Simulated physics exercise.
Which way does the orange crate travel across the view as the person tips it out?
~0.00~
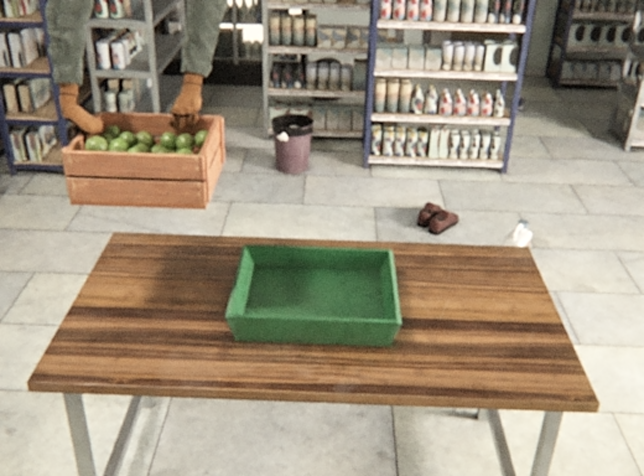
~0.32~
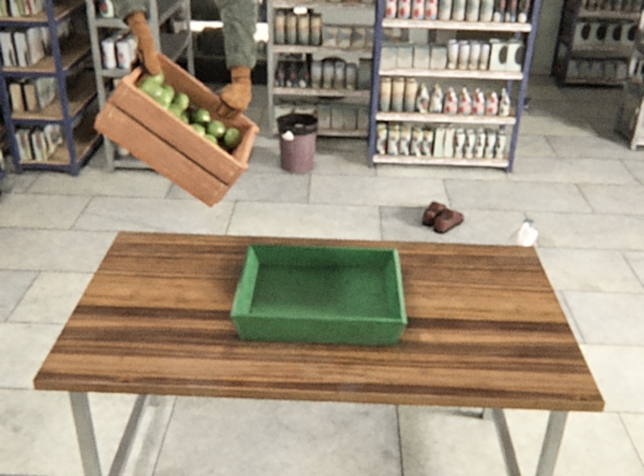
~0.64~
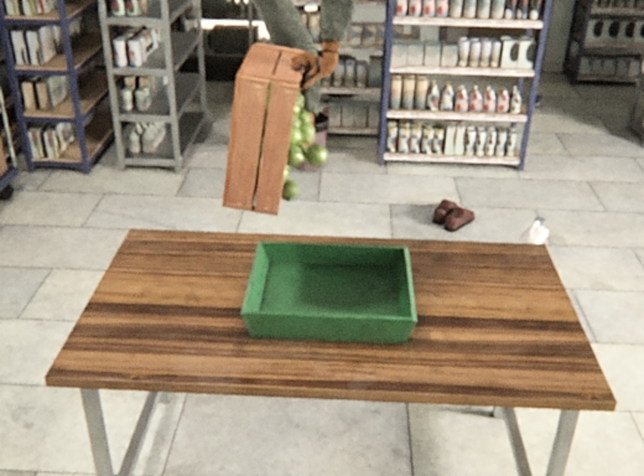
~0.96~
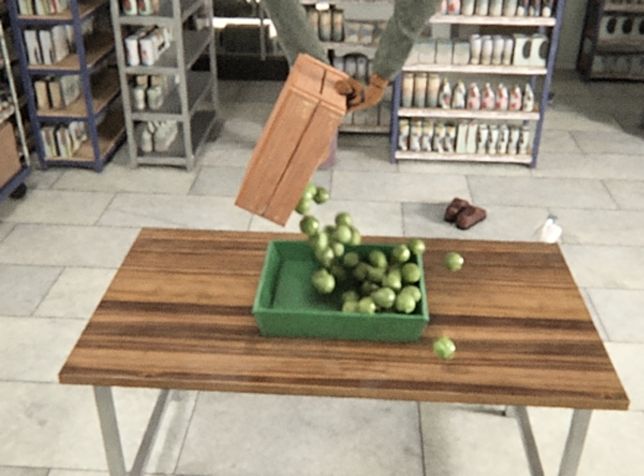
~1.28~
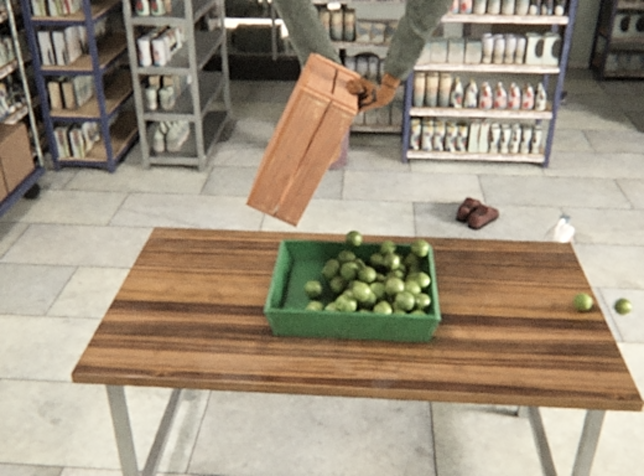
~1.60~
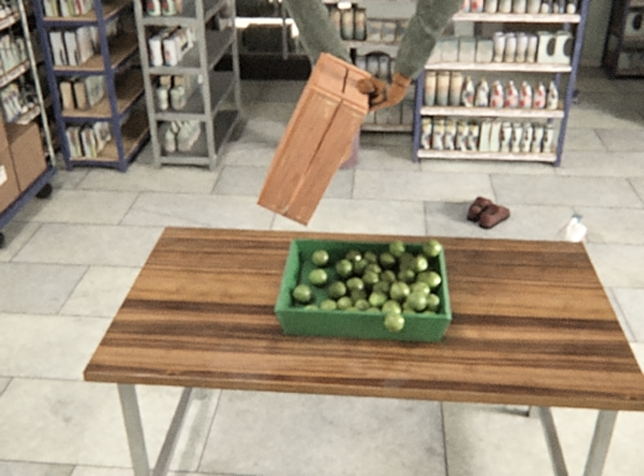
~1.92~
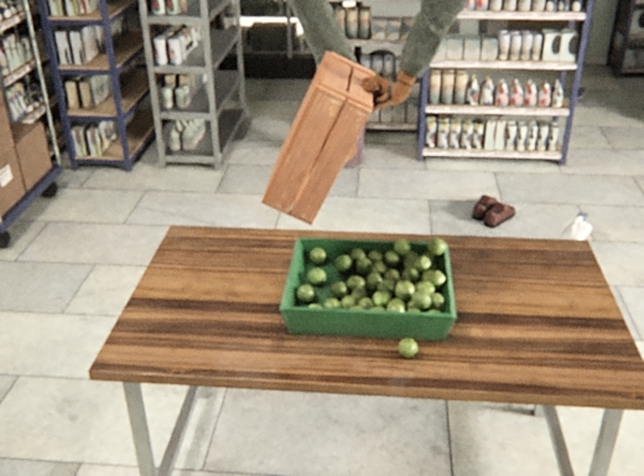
The orange crate moves to the right, going from the left side of the view to a place above the back of the table.
